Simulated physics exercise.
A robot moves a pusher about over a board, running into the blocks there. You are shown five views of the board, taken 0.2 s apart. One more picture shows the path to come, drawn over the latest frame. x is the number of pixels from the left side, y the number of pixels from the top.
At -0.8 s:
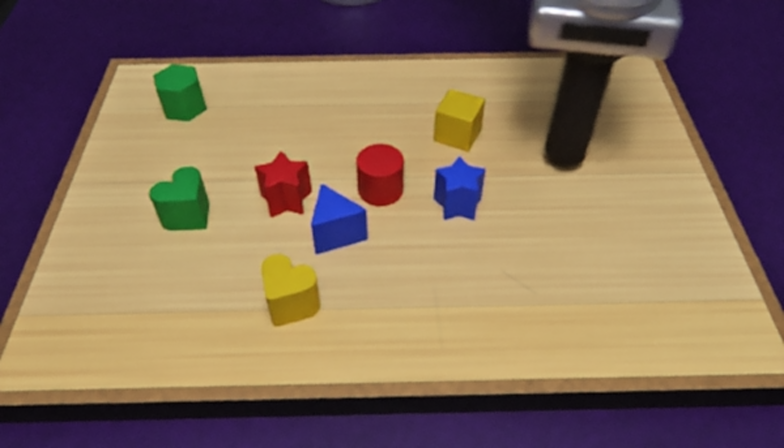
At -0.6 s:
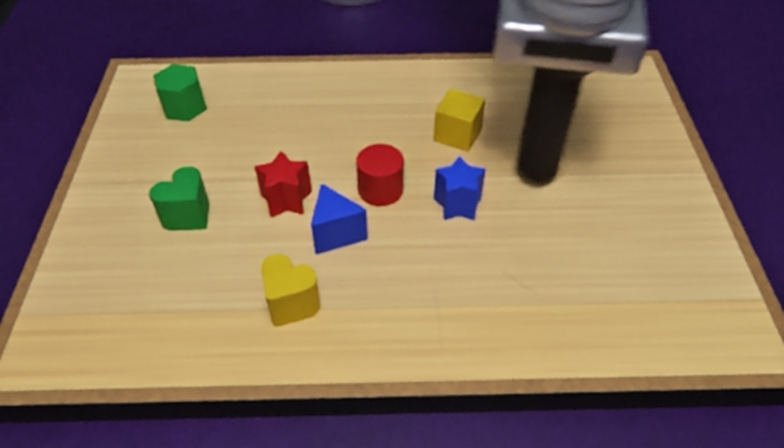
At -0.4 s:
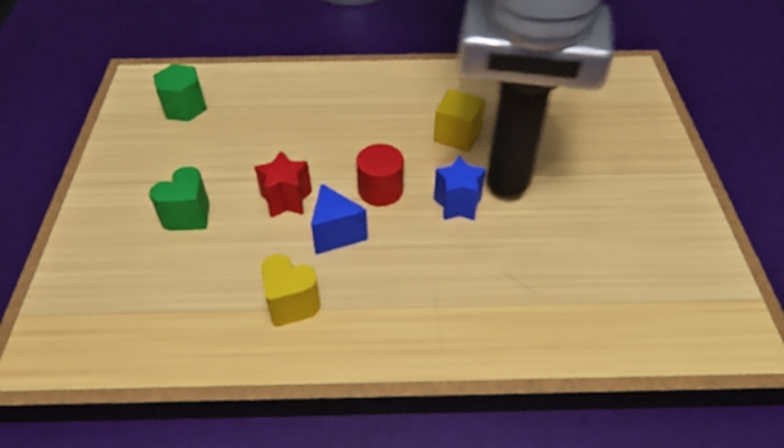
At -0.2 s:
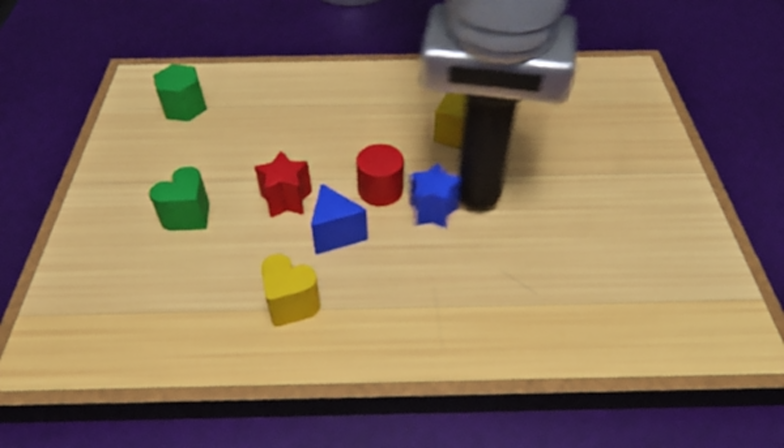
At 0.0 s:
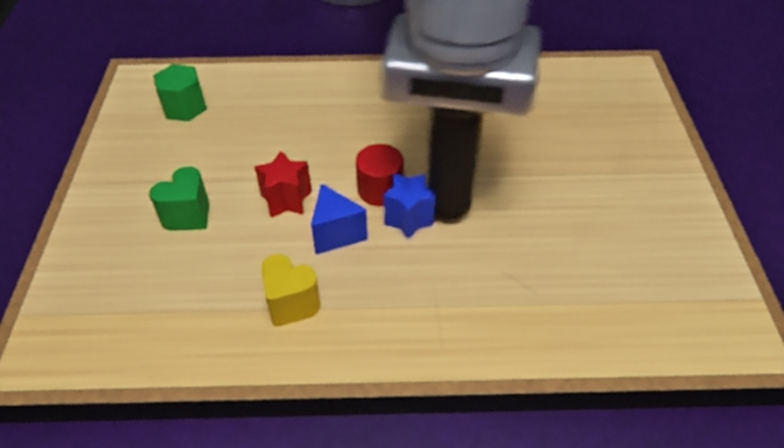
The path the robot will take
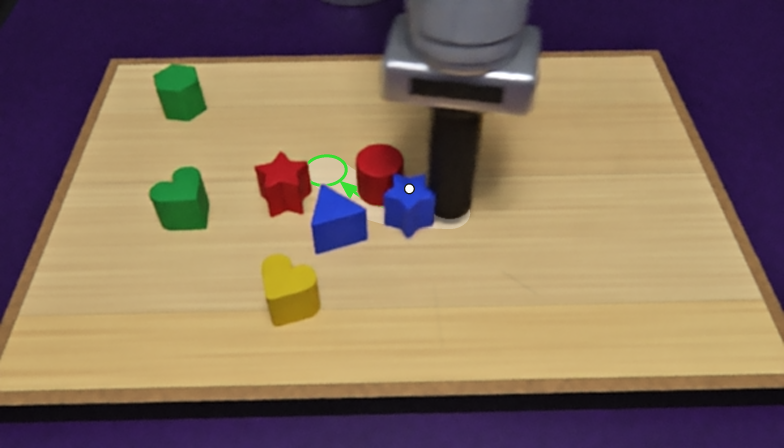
The clip opens on a wooden board scattered with red, blue, green and yellow blocks, with a robot's dark pusher at the upper right. The pusher slides left and slightly toward the viewer, meets the blue star, and pushes it left until it sits close beside the red disc and blue triangular block.
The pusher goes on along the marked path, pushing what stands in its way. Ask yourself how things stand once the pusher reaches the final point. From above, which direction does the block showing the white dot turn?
Looking down: Anticlockwise.
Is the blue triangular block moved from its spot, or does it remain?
The push reaches it.
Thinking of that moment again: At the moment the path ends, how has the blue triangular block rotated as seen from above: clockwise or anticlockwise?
Looking down, it rotates clockwise.
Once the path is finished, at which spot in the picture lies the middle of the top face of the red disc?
The centre of its top face lies at (321, 110).
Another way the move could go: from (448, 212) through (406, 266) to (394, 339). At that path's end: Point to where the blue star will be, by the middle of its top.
Answer: (384, 201).
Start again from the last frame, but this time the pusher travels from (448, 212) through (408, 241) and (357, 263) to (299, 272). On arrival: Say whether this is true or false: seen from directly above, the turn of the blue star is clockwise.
That claim is true.
Path on the board, from (448, 212) over (399, 209) and (357, 194) to (325, 170); the dot is on the blue star.
On the path given first. One third of the way, pusher (398, 201); blue triangular block (322, 210), turned 20° clockwise; red disc (368, 154); blue star (364, 196), turned 15° anticlockwise.
Two thirds of the way, pusher (356, 185); blue triangular block (311, 216), turned 25° clockwise; red disc (338, 133); blue star (347, 197), turned 50° anticlockwise.
At the end, pusher (324, 162); red star in place; blue triangular block (311, 216), turned 25° clockwise; red disc (321, 110); blue star (347, 197), turned 50° anticlockwise.
